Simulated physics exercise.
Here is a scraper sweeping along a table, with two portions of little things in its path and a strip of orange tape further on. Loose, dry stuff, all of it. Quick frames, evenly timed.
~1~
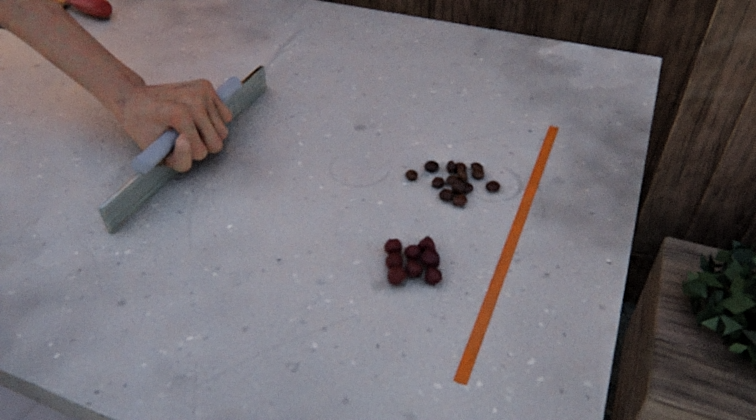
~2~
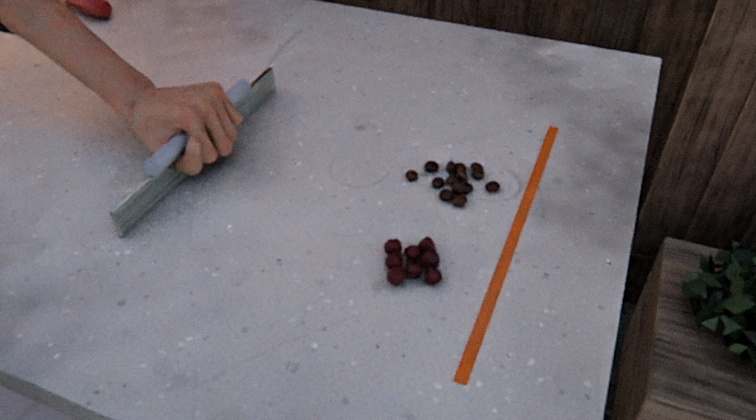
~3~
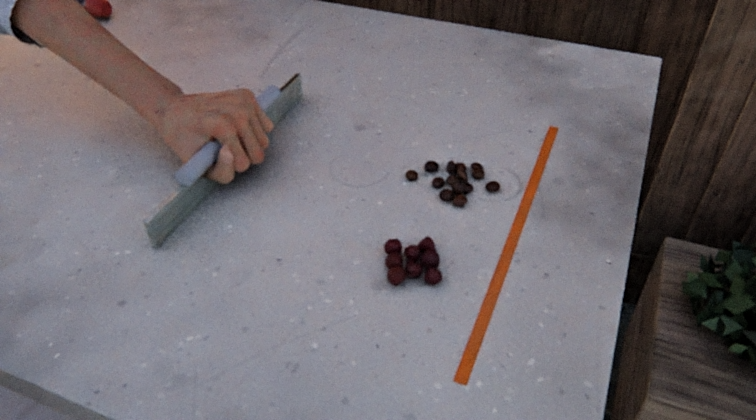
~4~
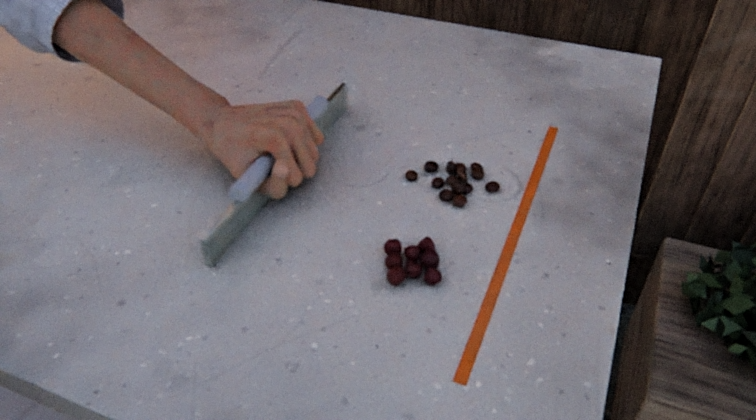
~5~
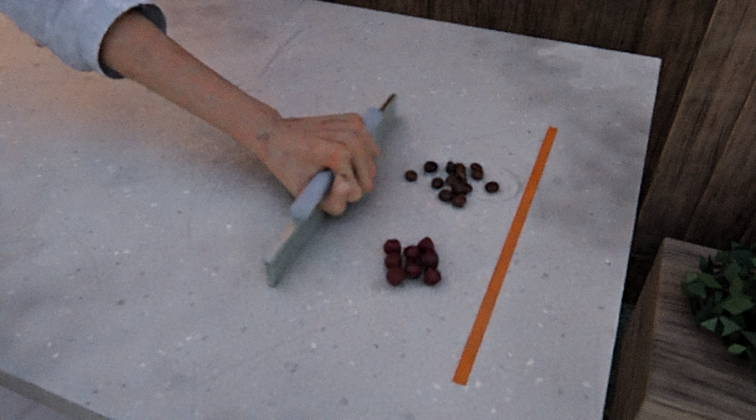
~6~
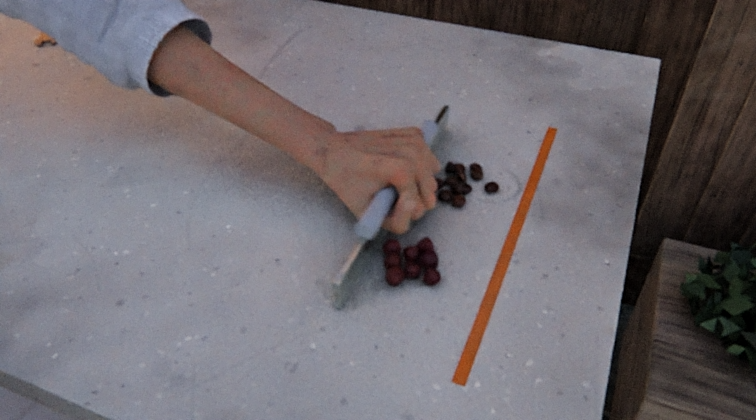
A hand slides a scraper rightward across the table until it reaches the small dark pieces.
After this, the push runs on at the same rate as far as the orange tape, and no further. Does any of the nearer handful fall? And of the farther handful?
So the nearer handful spills partly off, and as for the farther handful, it spills partly off.
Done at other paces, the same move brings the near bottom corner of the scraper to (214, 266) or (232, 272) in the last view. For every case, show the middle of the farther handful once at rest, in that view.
Around (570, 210), then around (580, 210).
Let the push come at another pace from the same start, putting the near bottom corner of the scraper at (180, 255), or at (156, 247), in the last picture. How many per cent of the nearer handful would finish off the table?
Lab note: Try 1 0 in a hundred, try 2 0 in a hundred.
Then, 0.07 s later than the last frame, scraper still moving, near (479, 199); nearer handful all on the table, its front near (526, 282); farther handful all on the table, its front near (510, 235).
Then, 0.16 s later than the last frame, scraper stopped at the orange tape; nearer handful all on the table, its front near (653, 313); farther handful all on the table, its front near (615, 301).
Then, 0.44 s later than the last frame, scraper stopped at the orange tape; nearer handful every one over the edge; farther handful every one over the edge.
When it is over, scraper stopped at the orange tape; nearer handful every one over the edge; farther handful every one over the edge.
